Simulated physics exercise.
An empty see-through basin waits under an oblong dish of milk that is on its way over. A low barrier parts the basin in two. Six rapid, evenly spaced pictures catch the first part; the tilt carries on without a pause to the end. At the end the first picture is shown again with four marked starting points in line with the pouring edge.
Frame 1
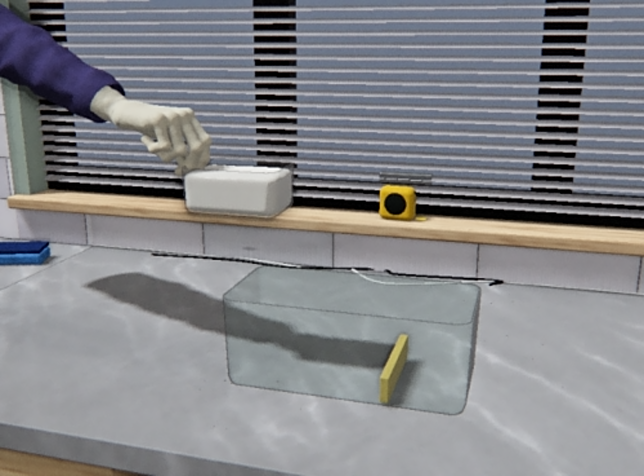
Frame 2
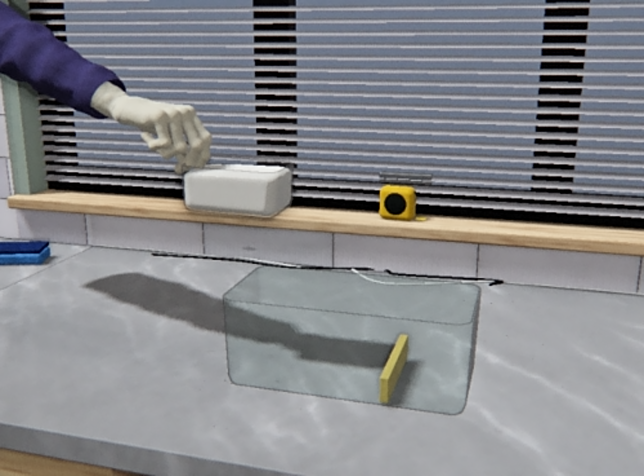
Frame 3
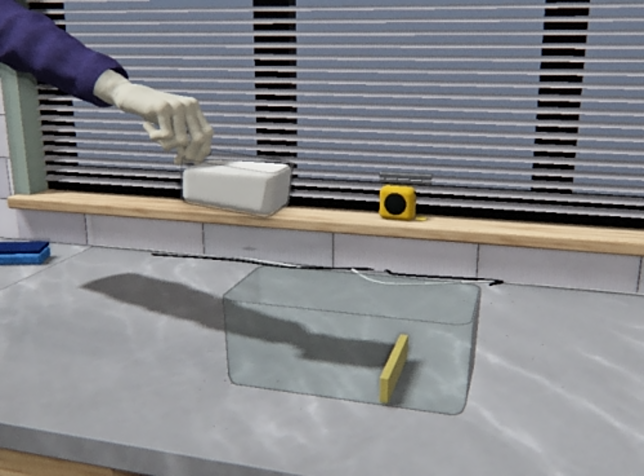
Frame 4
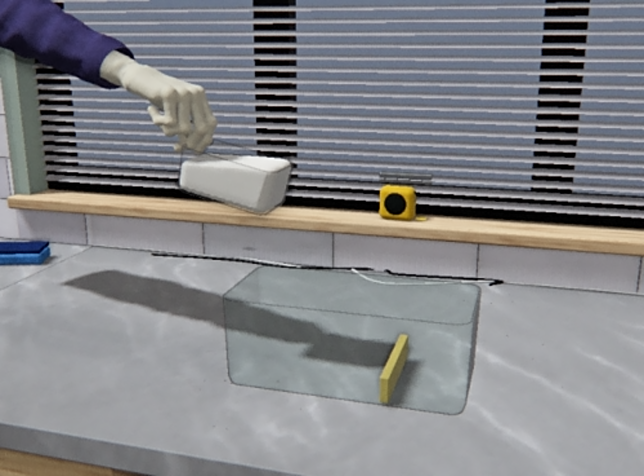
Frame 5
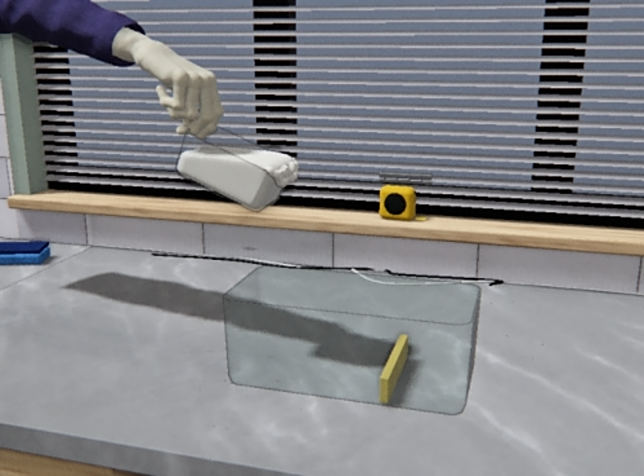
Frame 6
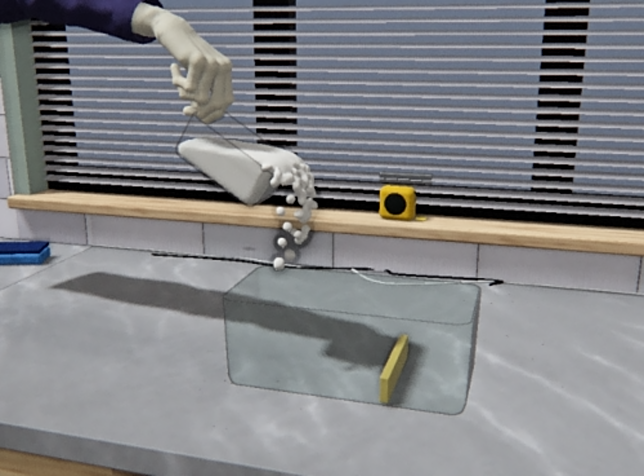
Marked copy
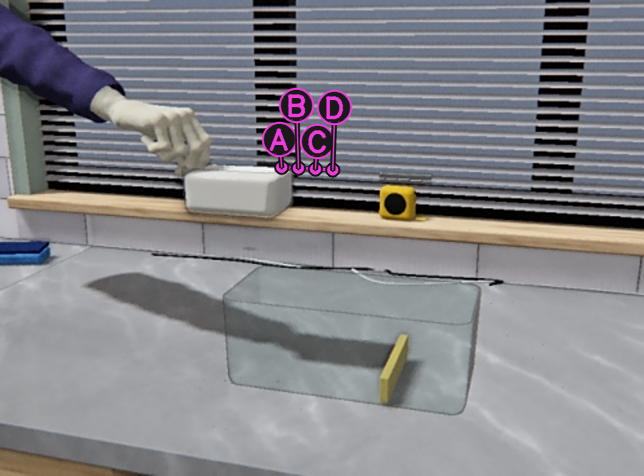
On a grey counter below a window sill, a clear basin with a low yellow barrier sat empty while a gloved-looking pale hand above slowly tilted a white dish rightward, and milk spilled over its lip in beads.
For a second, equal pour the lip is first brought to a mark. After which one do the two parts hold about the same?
Best: C.
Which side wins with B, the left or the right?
The left side.
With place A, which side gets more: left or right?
The left side.
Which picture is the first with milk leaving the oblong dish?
In picture 5.
On the marked copy, A at (281, 167); B at (298, 168); C at (315, 169); D at (332, 170).
If A is chosen, about 90 % ends left of the wall and 8 % right of it.
If B is chosen, about 76 % ends left of the wall and 22 % right of it.
If C is chosen, about 45 % ends left of the wall and 53 % right of it.
If D is chosen, about 28 % ends left of the wall and 71 % right of it.
